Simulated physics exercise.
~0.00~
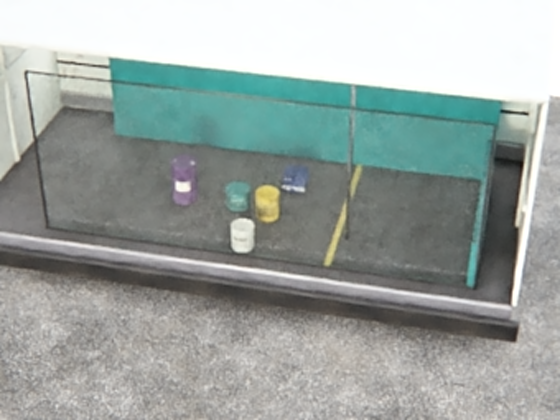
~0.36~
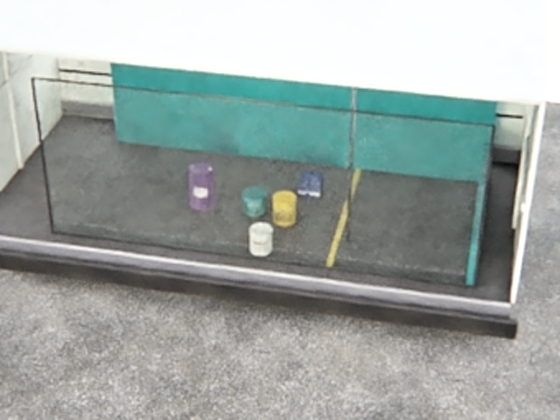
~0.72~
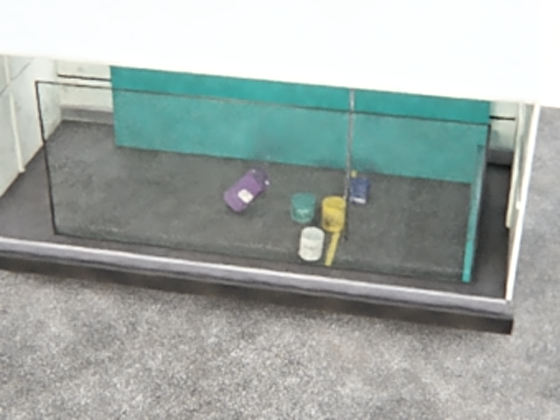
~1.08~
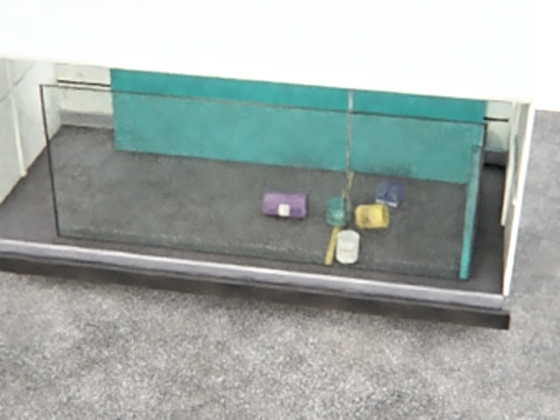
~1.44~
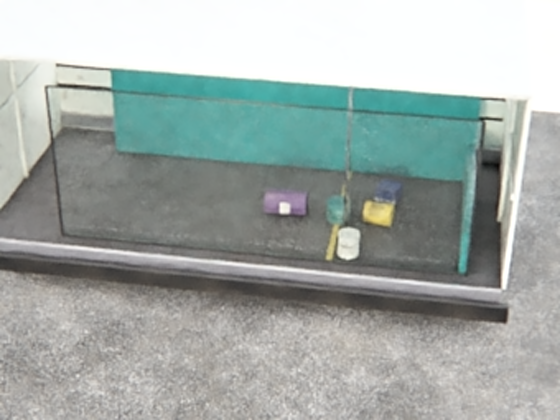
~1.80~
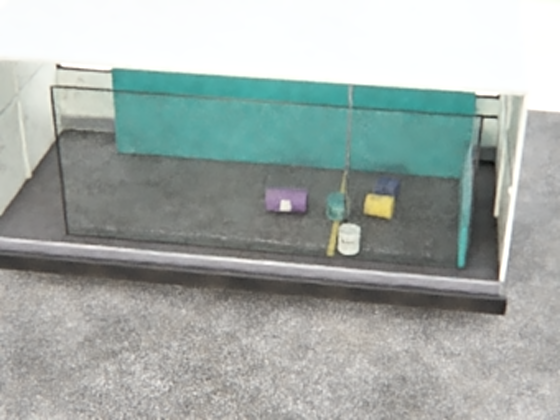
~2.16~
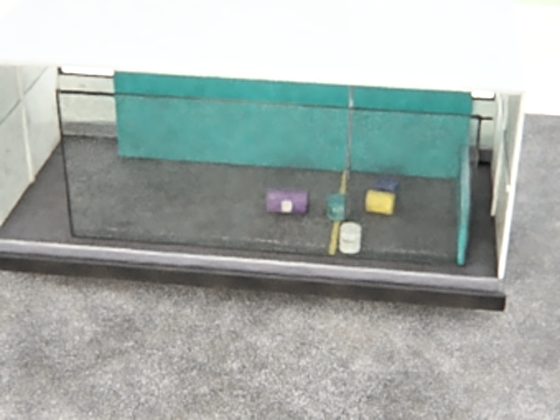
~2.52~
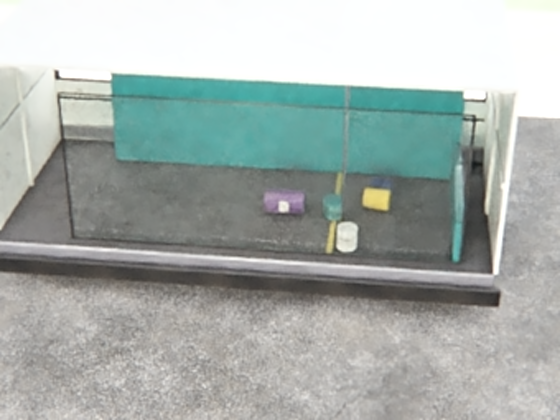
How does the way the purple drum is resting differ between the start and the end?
At the start the purple drum stands upright, and at the end it lies on its side.
